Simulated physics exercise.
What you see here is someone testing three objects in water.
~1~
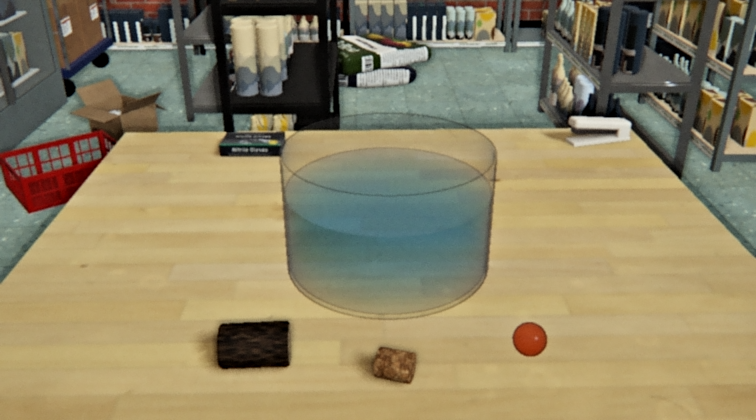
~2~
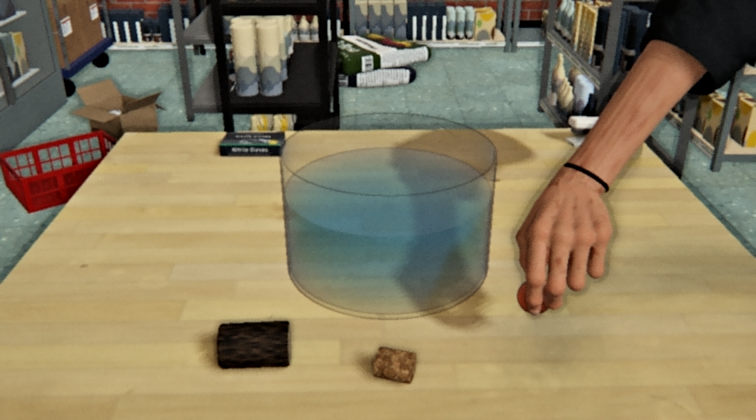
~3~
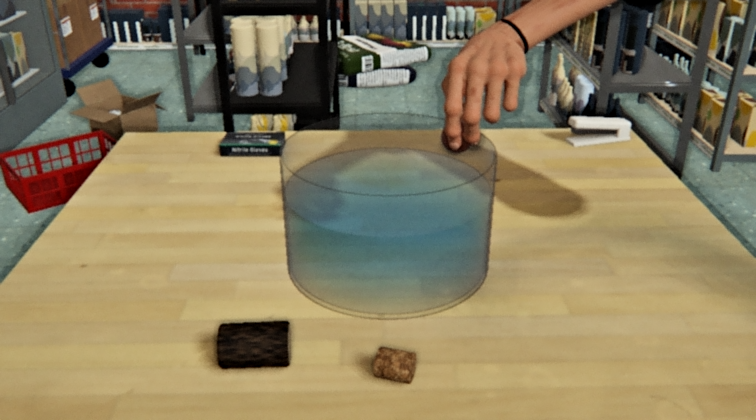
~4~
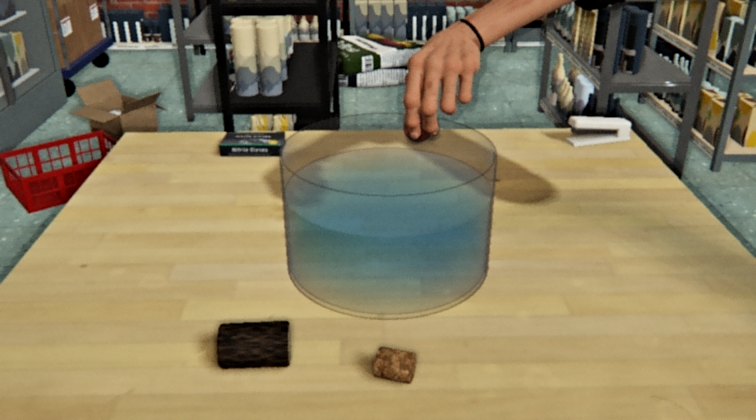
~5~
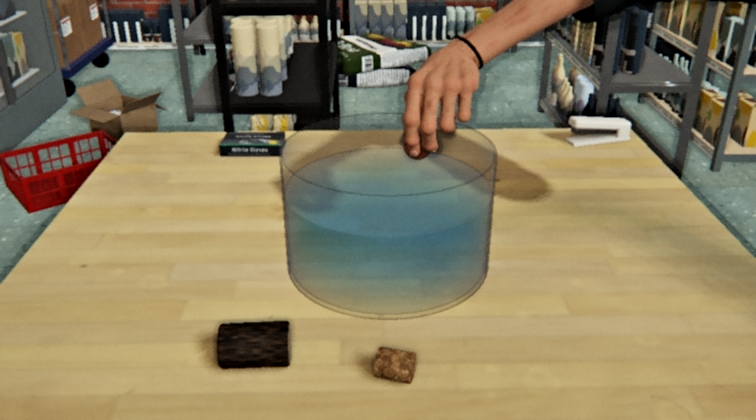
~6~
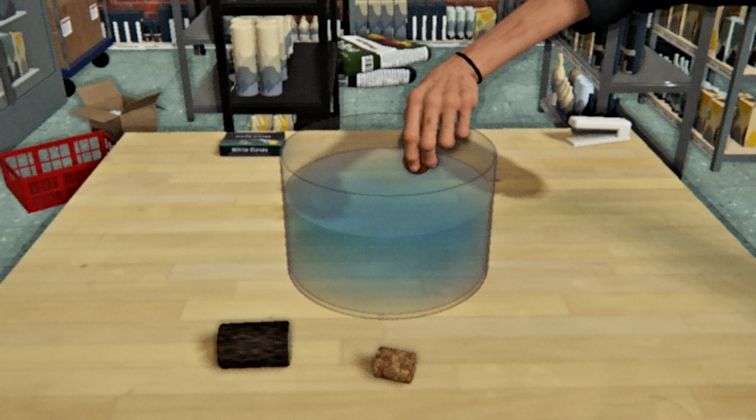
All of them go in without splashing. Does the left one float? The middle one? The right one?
Taking them from the left, one does not go down, the next does not go down, the last does not stay up.
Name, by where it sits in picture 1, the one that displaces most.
The leftmost piece.
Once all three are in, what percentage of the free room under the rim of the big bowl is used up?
Close to 4 percent of that free room.
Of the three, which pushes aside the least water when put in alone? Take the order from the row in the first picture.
Note: The centre item.
A moment on, the glass marble drops to the bottom.
Further on, the cork stays afloat.
When it is over, the piece of branch stays afloat; afloat, piece of branch and cork.
